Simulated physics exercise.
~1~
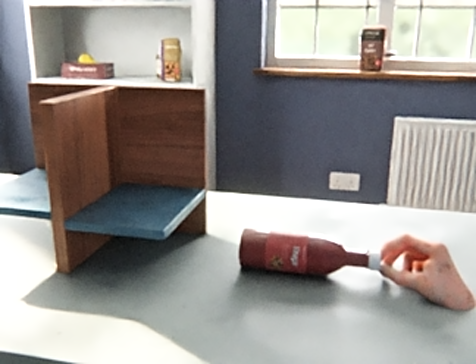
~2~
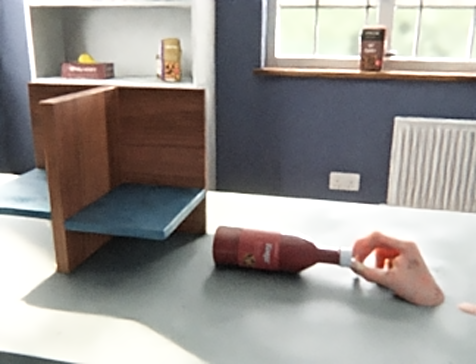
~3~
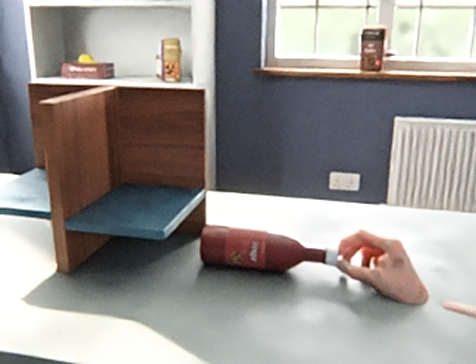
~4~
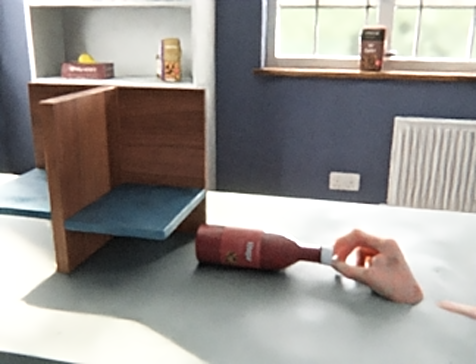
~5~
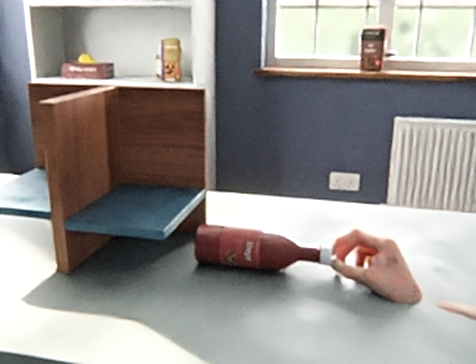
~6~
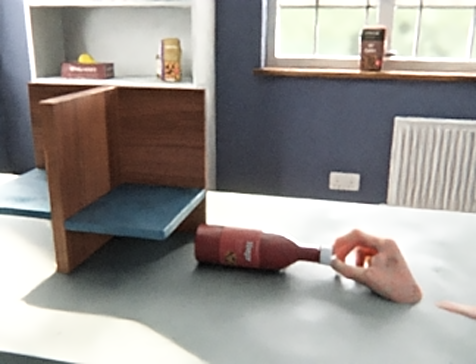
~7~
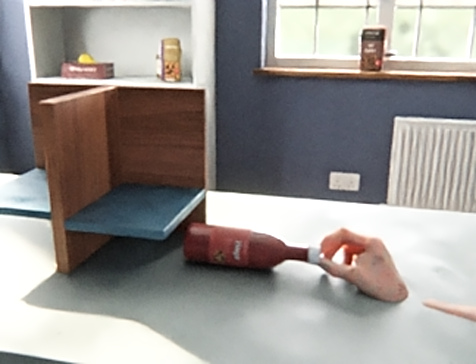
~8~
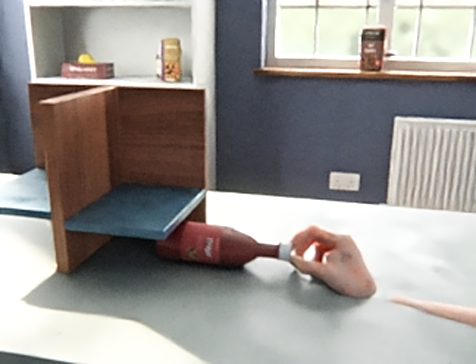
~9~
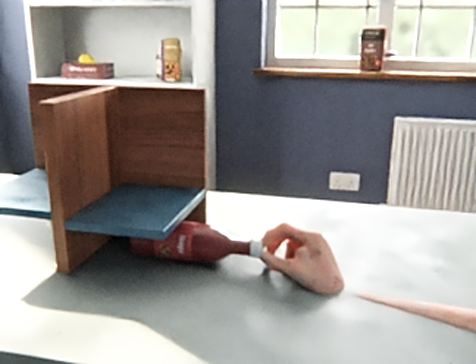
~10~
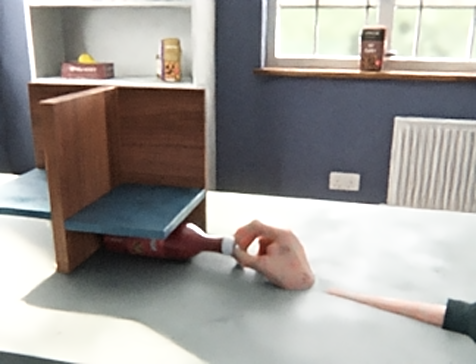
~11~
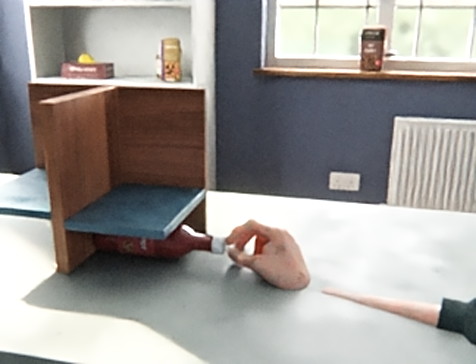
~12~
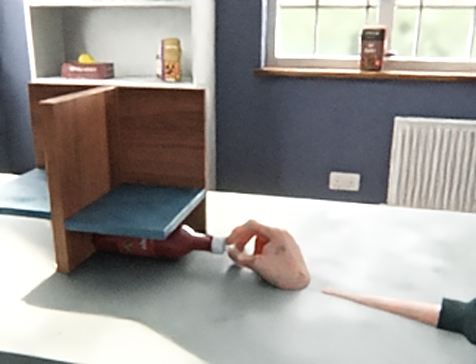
At the start, a dark red bottle with a white cap lies on its side on a pale tabletop, its base pointing left toward a wooden unit with a low blue shelf. A hand at the right holds the capped end and pushes the bottle left, then pauses just short of the shelf. The hand pushes again, and the base passes beneath the blue shelf. The bottle keeps sliding left without catching, and more of its body disappears below the shelf. It ends at rest mostly under the shelf, its neck and cap sticking out, with the fingers still on the cap.
